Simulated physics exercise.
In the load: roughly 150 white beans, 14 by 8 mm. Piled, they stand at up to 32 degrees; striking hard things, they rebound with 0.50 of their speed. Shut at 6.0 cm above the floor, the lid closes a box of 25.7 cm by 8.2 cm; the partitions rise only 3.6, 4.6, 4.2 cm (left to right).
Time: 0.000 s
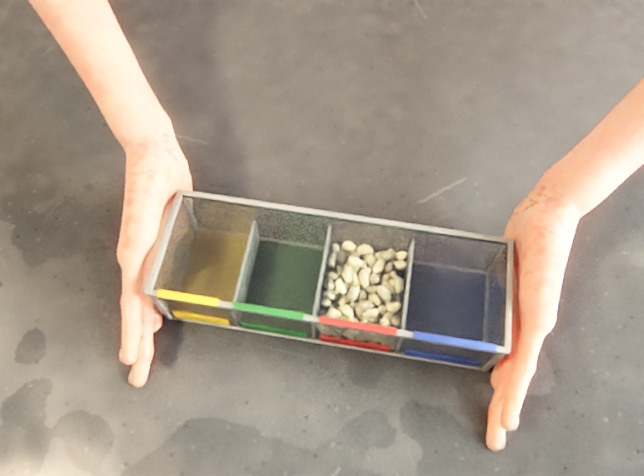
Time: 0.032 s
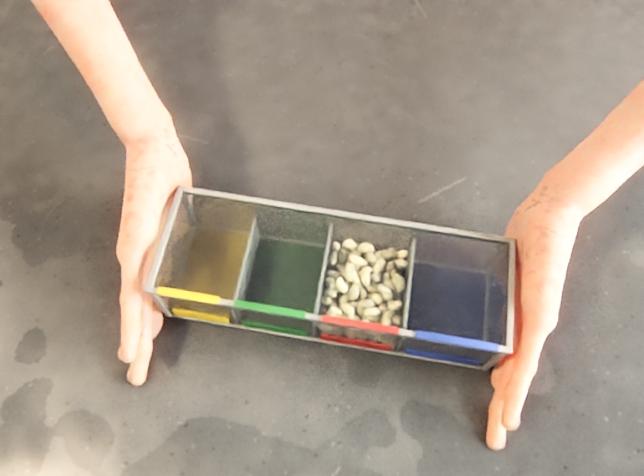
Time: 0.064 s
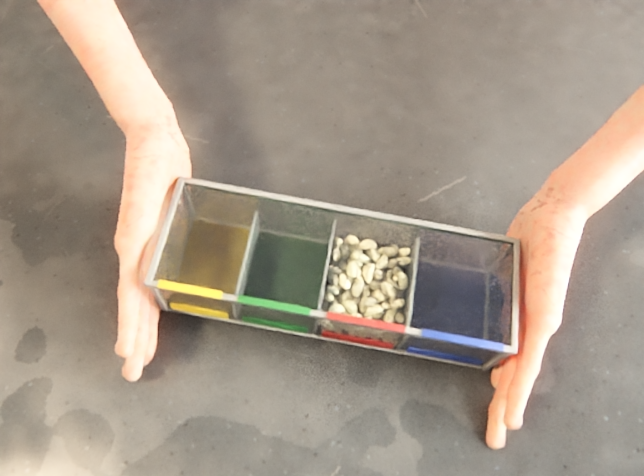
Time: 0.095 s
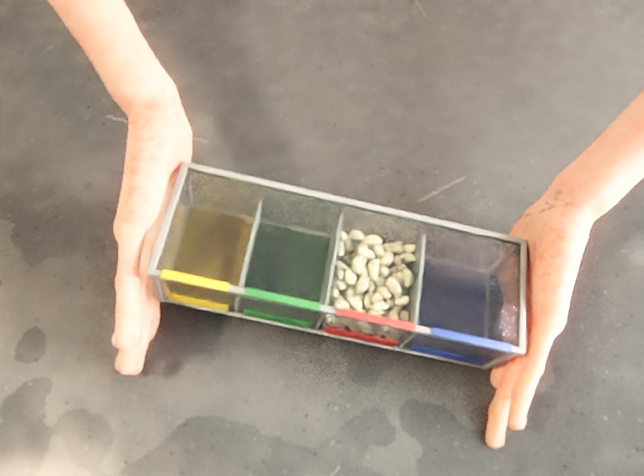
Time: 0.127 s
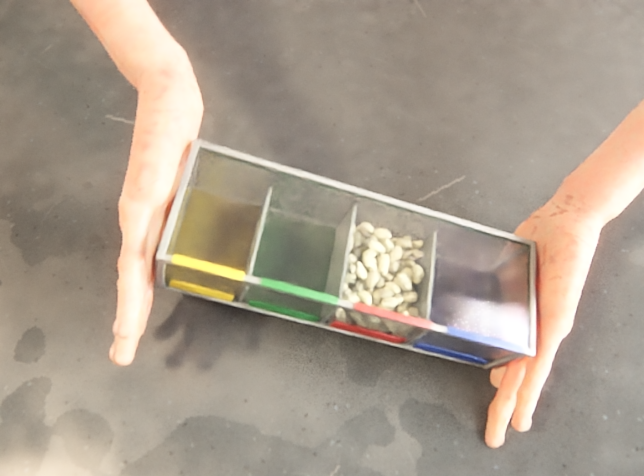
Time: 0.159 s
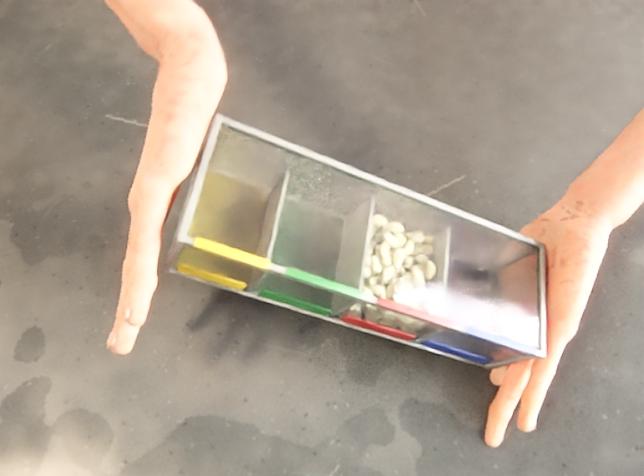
Over a stained grey floor, two hands tilt a divided box holding white beans, raising its left end.
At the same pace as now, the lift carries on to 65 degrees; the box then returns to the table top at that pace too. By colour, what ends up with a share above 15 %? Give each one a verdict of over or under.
Red - over; blue - over; green - under; yellow - under.
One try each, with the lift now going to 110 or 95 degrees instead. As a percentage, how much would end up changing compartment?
I'd put them near 35 and 20 percent in that order.
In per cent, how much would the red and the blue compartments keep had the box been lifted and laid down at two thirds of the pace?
That way red would end with 85 per cent and blue with 15 per cent.
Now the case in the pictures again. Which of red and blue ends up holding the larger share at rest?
Go with red, that one ends with more.
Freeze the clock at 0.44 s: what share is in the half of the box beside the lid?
About 40 %.
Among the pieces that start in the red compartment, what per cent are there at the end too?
Something like 80 per cent.
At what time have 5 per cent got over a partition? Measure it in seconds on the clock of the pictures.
It comes at roughly 0.45 s.
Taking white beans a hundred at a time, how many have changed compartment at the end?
Roughly 20 in a hundred.
Then, at 0.44 s, tilt 62 degrees; red 95 %, blue 5 %.
Then, at 0.62 s, tilt 23 degrees; red 80 %, blue 20 %.
After 0.92 s, tilt 0 degrees; red 80 %, blue 20 %.
By 1.4 s all is still; red 80 %, blue 20 %, green 0 %, yellow 0 %.
